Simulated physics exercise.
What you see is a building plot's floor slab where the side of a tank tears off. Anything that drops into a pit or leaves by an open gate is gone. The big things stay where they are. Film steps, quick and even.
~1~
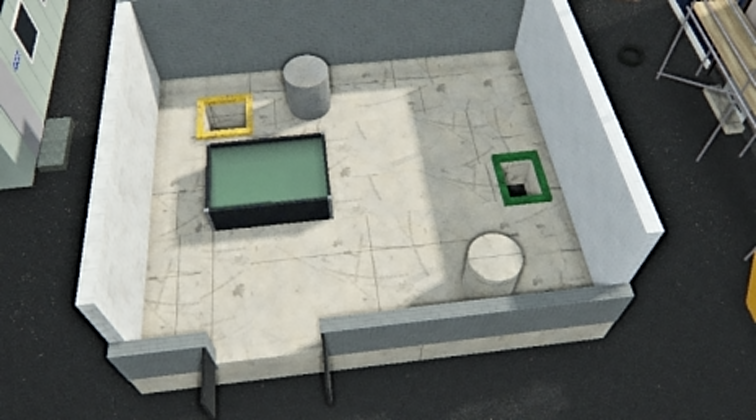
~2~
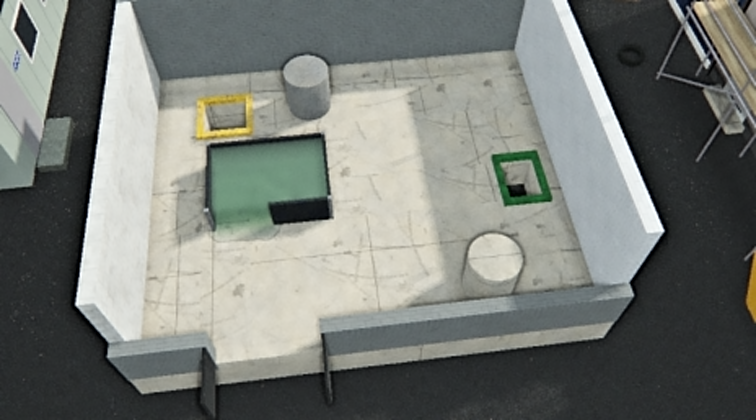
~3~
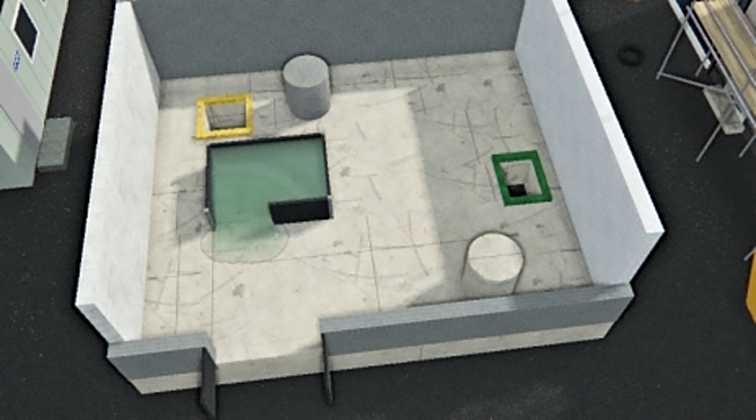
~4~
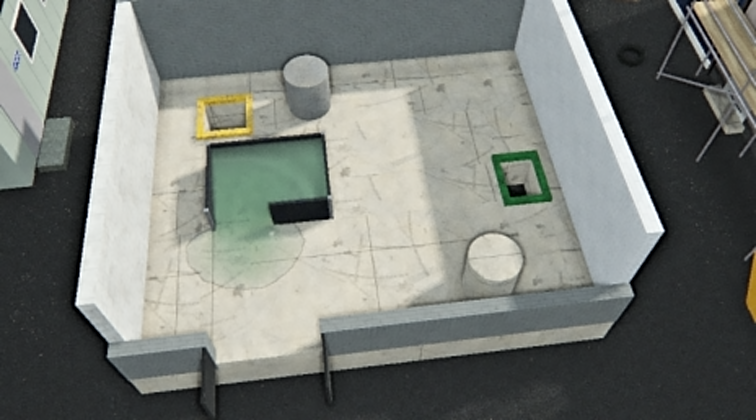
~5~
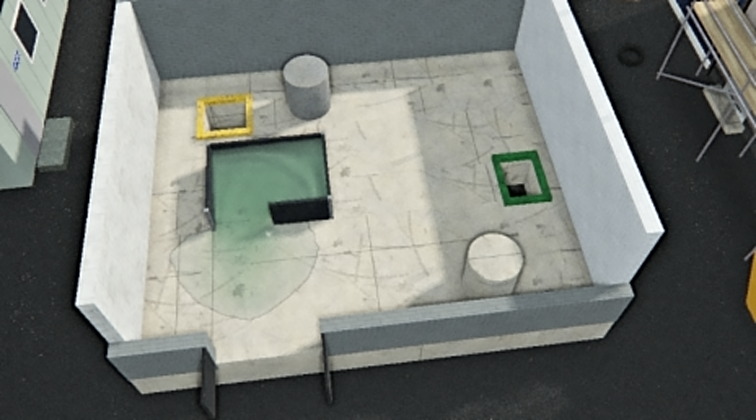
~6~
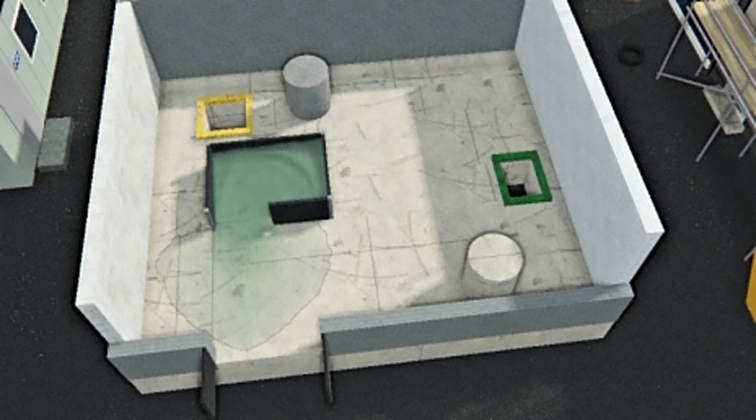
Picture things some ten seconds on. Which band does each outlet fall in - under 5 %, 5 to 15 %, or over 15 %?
As I see it, the gate is left holding a hefty amount - past fifteen per cent; the yellow pit is left holding a tiny amount - below five per cent; the green pit is left holding a tiny amount - below five per cent.
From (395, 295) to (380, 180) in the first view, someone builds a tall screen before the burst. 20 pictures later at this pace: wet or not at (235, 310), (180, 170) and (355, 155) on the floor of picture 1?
In order: Wet; dry; dry.
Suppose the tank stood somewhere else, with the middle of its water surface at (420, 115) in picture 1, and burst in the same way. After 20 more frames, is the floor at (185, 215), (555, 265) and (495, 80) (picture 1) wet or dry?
Spot 1 unwetted, spot 2 wetted, and spot 3 unwetted.
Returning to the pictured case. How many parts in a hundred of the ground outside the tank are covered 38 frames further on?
Some 35 in a hundred.
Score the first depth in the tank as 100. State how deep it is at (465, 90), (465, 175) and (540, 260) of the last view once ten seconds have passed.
First spot roughly 0 %, second 2 %, third 2 %.
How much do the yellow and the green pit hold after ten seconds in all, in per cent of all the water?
Around 0 and 0 per cent, in that order.
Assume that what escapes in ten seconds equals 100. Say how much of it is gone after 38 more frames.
Roughly 80 percent of it.
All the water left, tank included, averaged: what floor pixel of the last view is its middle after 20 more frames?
The spot I would choose is (252, 245).
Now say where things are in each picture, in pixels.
In the first picture, still water in the open tank at (268, 173).
In the second picture, water pours out at (243, 221) and has run to (276, 228).
In the third picture, the front is at (270, 255), out from the gap at (243, 221).
In the fourth picture, the front is at (261, 284), out from the gap at (243, 221).
In the fifth picture, the front is at (254, 314), out from the gap at (243, 221).
In the sixth picture, water pours out at (243, 221) and has run to a hidden place.
A moment on, water covers 20 % of the floor; the gate 5 %, the yellow pit 0 %, the green pit 0 %.
Next, water covers 20 % of the floor; the gate 14 %, the yellow pit 0 %, the green pit 0 %.
Then, water covers 25 % of the floor; the gate 27 %, the yellow pit 0 %, the green pit 0 %.
Later, water covers 35 % of the floor; the gate 42 %, the yellow pit 0 %, the green pit 0 %.
In the end, water covers 45 % of the floor; the gate 52 %, the yellow pit 0 %, the green pit 0 %.
